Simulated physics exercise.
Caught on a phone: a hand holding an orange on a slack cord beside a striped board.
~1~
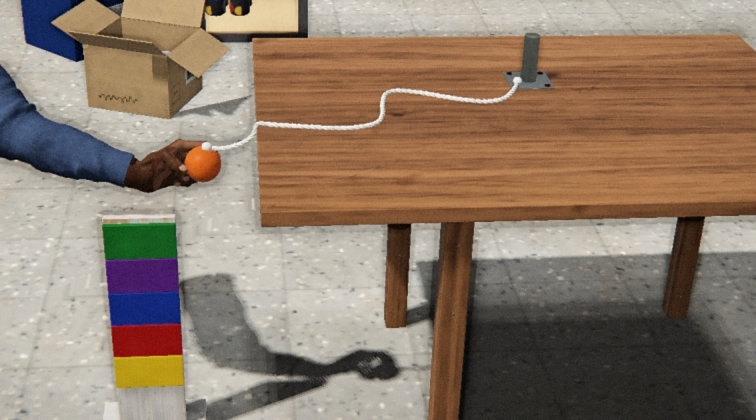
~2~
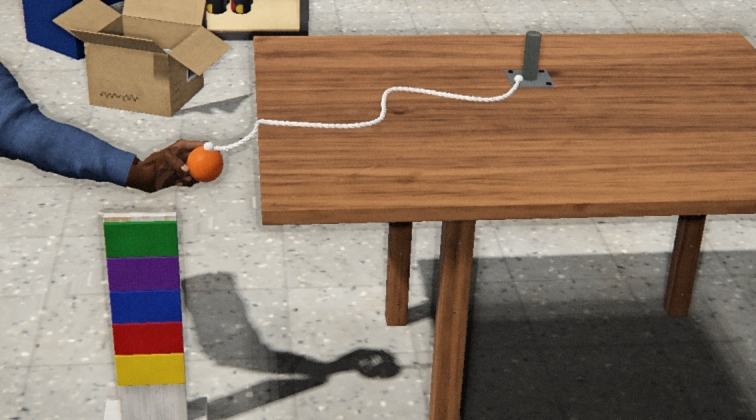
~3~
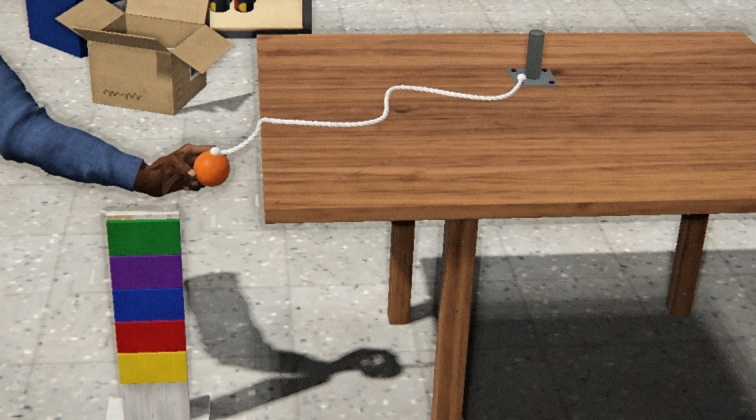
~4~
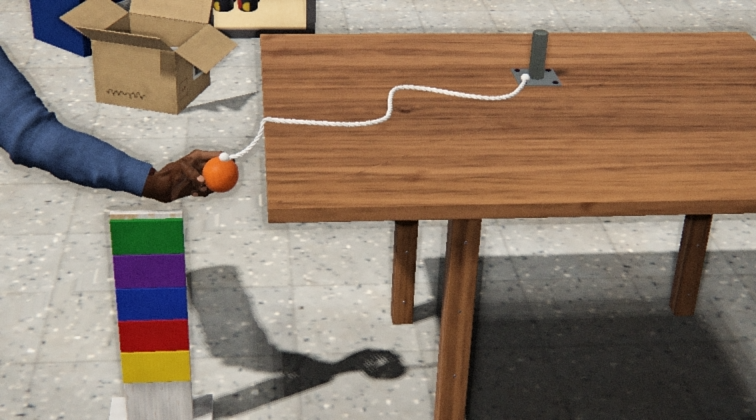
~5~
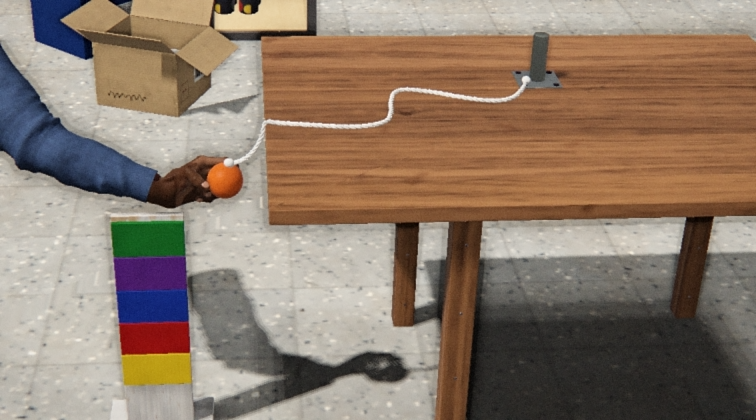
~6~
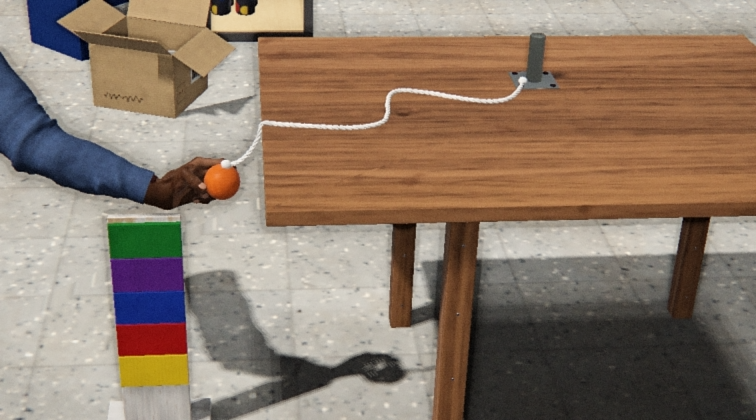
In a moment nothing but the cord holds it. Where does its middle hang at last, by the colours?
Its middle rests at the purple band.
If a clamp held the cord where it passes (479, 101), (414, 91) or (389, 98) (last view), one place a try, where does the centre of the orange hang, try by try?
Try by try, around (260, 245), (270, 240) and (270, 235).
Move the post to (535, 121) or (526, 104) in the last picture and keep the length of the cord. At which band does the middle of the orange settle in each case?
It would be blue; blue.
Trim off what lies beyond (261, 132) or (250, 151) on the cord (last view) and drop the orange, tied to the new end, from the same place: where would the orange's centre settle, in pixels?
Try by try, around (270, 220) and (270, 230).
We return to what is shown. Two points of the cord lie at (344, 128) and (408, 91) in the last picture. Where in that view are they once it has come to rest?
Near (260, 127) and (379, 99).
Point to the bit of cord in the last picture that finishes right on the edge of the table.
It lies at about (351, 128).
Soon after, orange near (285, 260); level with purple.
Then, orange near (248, 270); level with purple.
At rest, orange near (256, 267); level with purple. The purple one.
